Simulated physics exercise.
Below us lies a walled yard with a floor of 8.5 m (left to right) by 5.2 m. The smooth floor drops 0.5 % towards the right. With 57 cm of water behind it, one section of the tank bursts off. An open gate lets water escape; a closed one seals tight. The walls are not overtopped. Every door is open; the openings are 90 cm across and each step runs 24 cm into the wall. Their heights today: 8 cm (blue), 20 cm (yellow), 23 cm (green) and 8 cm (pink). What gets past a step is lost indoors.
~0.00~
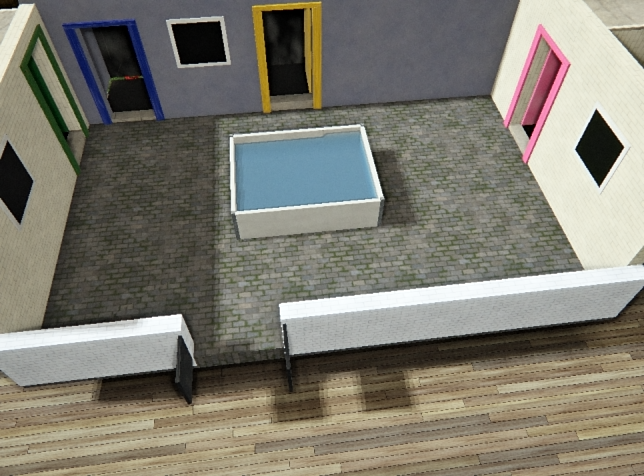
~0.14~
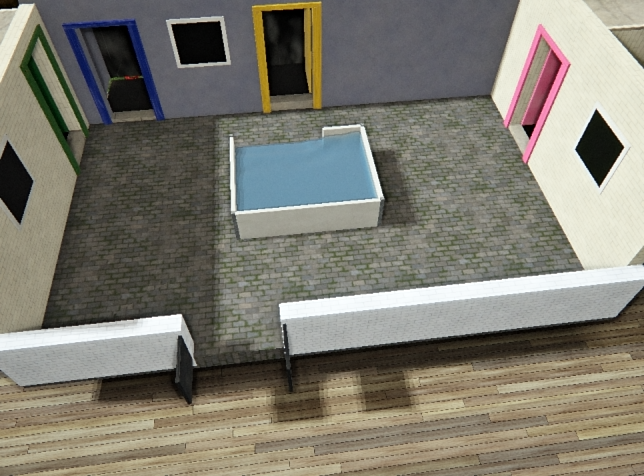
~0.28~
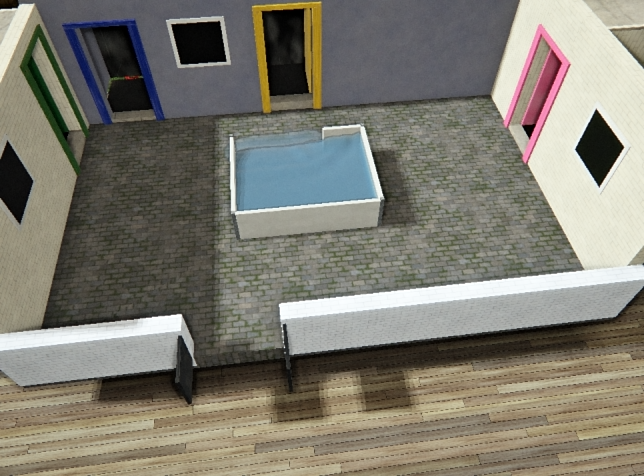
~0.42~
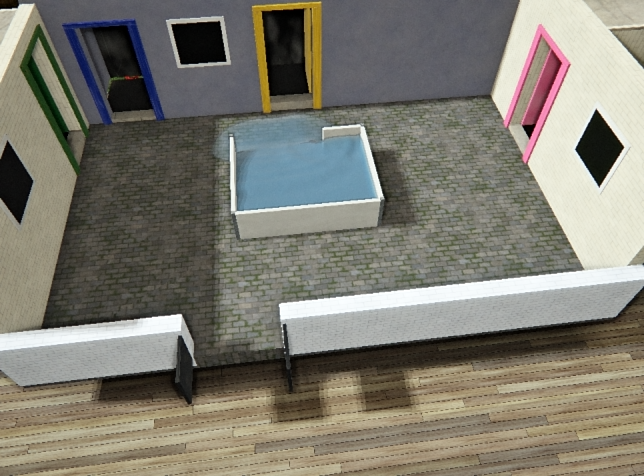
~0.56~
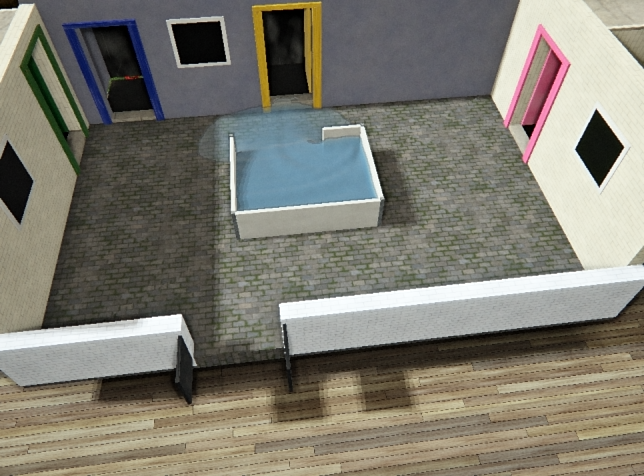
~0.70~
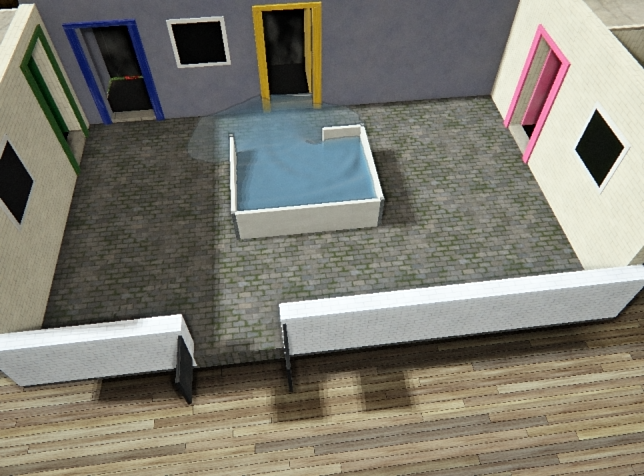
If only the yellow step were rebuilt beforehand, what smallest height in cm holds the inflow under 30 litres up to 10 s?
About 33 cm.
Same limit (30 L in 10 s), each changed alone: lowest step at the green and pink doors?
About 18 cm at green and 7.5 cm at pink.
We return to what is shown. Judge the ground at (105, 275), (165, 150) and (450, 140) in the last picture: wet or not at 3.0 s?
In turn: Dry, wet, flooded.
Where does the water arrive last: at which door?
The pink one.
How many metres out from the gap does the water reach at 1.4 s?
Some 3.0 m out.
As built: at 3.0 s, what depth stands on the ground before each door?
In cm: Blue 9, yellow 24, green 24, pink 7.
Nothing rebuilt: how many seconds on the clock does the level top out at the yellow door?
Near 1.2 s.
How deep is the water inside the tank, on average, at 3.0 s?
Some 21 cm.
After 1.4 s water covers 10 % of the floor, deepest (42 cm) near (267, 116); 39 cm at the yellow door, 59 litres in over its 20 cm step.
After 3.0 s water covers 40 % of the floor, deepest (28 cm) near (89, 129); 24 cm at the yellow door, 163 litres in over its 20 cm step.
After 10.0 s water covers 95 % of the floor, deepest (10 cm) near (359, 324); 6 cm at the yellow door, 169 litres in over its 20 cm step.
At the yellow door as built, the water arrived by 0.6 s and peaked near 39 cm at 1.2 s.
Run again over the same 10 s with other heights there, 47 litres in over 30.5 cm, 17 litres over 35.5 cm. The limit of 30 litres is kept from about 33 cm up.
